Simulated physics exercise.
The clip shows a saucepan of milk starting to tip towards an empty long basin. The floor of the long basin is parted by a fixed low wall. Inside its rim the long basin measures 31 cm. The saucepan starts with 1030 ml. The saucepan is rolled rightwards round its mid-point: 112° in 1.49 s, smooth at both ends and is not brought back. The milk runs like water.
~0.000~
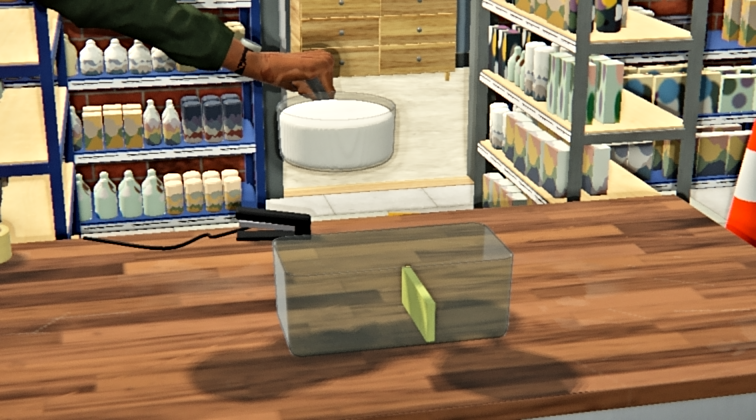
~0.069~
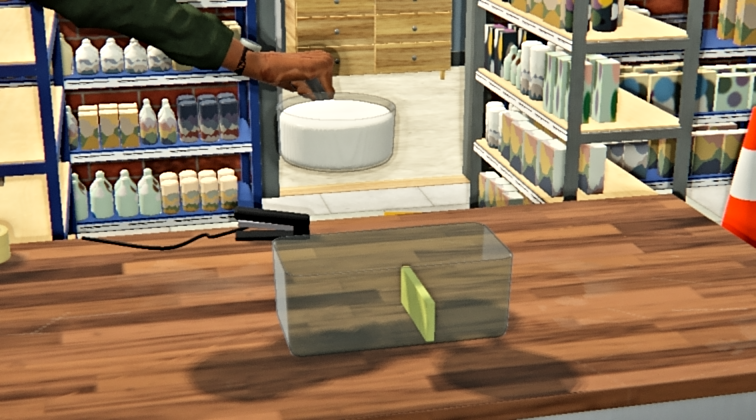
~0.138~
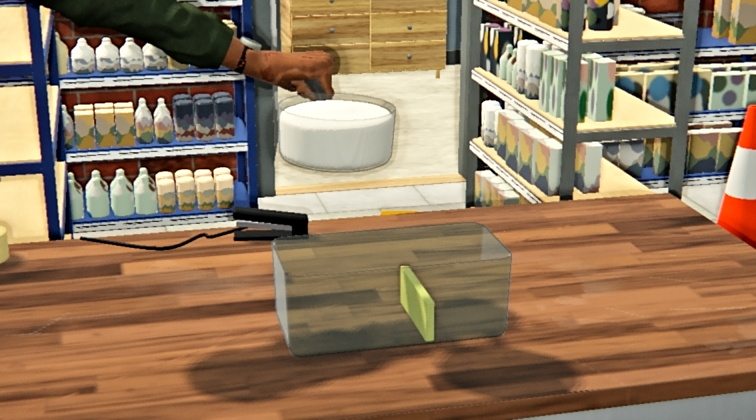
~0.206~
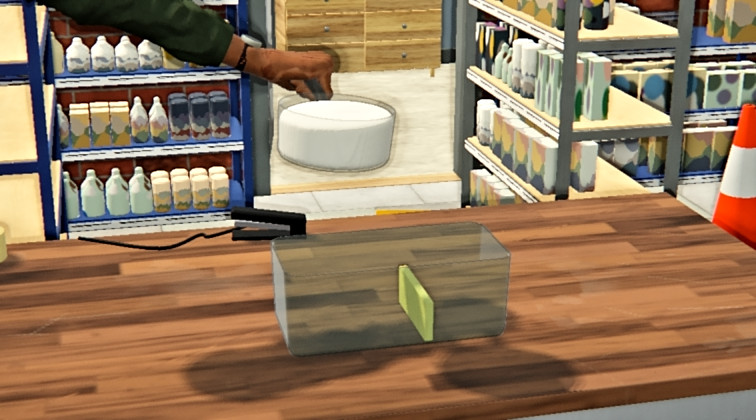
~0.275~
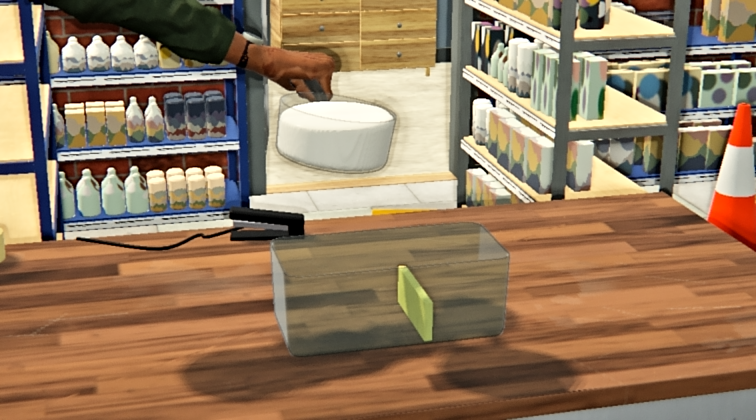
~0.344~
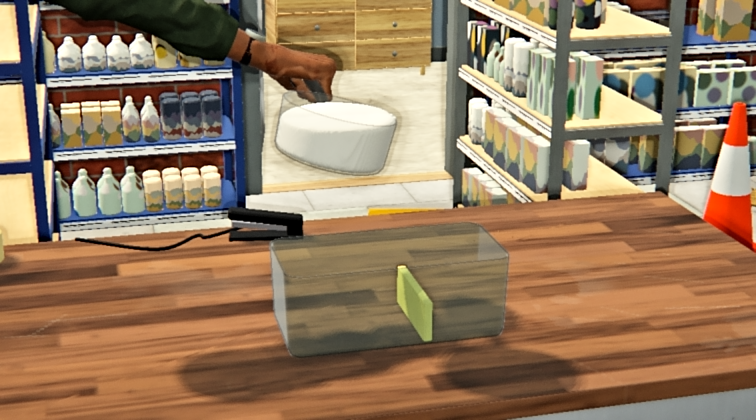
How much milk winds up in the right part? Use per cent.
Roughly 76 per cent is past the wall.
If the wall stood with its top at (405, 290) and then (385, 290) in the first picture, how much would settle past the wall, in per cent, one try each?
First 85, then 95 per cent.
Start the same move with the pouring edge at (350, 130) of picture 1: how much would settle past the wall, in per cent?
In that case some 10 per cent.
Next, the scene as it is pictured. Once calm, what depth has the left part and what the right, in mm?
Left about 8 mm, right about 50 mm.
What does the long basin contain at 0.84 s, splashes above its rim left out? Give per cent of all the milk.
Some 24 per cent.
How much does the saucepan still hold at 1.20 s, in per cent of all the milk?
Near 5 in a hundred.
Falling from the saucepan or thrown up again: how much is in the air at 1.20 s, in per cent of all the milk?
Near 7 in a hundred.
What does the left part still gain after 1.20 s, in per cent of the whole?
Some 12 per cent.
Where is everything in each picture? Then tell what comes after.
It leans 0°; its right rim is at (393, 104); the milk meets the walls at (280, 116) and (391, 110); the long basin's rim runs from (279, 258) to (499, 241); the wall's top is at (418, 285), in the first picture.
It leans 1°; its right rim is at (393, 105); the milk meets the walls at (280, 116) and (390, 111), in the second picture.
It leans 2°; its right rim is at (393, 107); the milk meets the walls at (281, 116) and (390, 111), in the third picture.
It leans 5°; its right rim is at (393, 110); the milk meets the walls at (280, 116) and (390, 111), in the fourth picture.
It leans 9°; its right rim is at (394, 114); the milk meets the walls at (280, 118) and (391, 113), in the fifth picture.
It leans 14°; its right rim is at (394, 120); the milk meets the walls at (281, 119) and (391, 117); 1 per cent is over the edge, in the sixth picture.
Then, 0.84 s in, the tilt is 67° and 40 per cent is still to pour, 1 is left of the wall and 23 right of it.
Then, 1.20 s in, the tilt is 102° and 5 per cent is still to pour, 11 is left of the wall and 76 right of it.
Then, 1.58 s in, the tilt is 112° and 0 per cent is still to pour, 23 is left of the wall and 76 right of it.
Then, 1.99 s in, the tilt is 112° and 0 per cent is still to pour, 23 is left of the wall and 76 right of it.
Finally, 23 per cent lies left of the wall, 76 right of it and 1 outside.
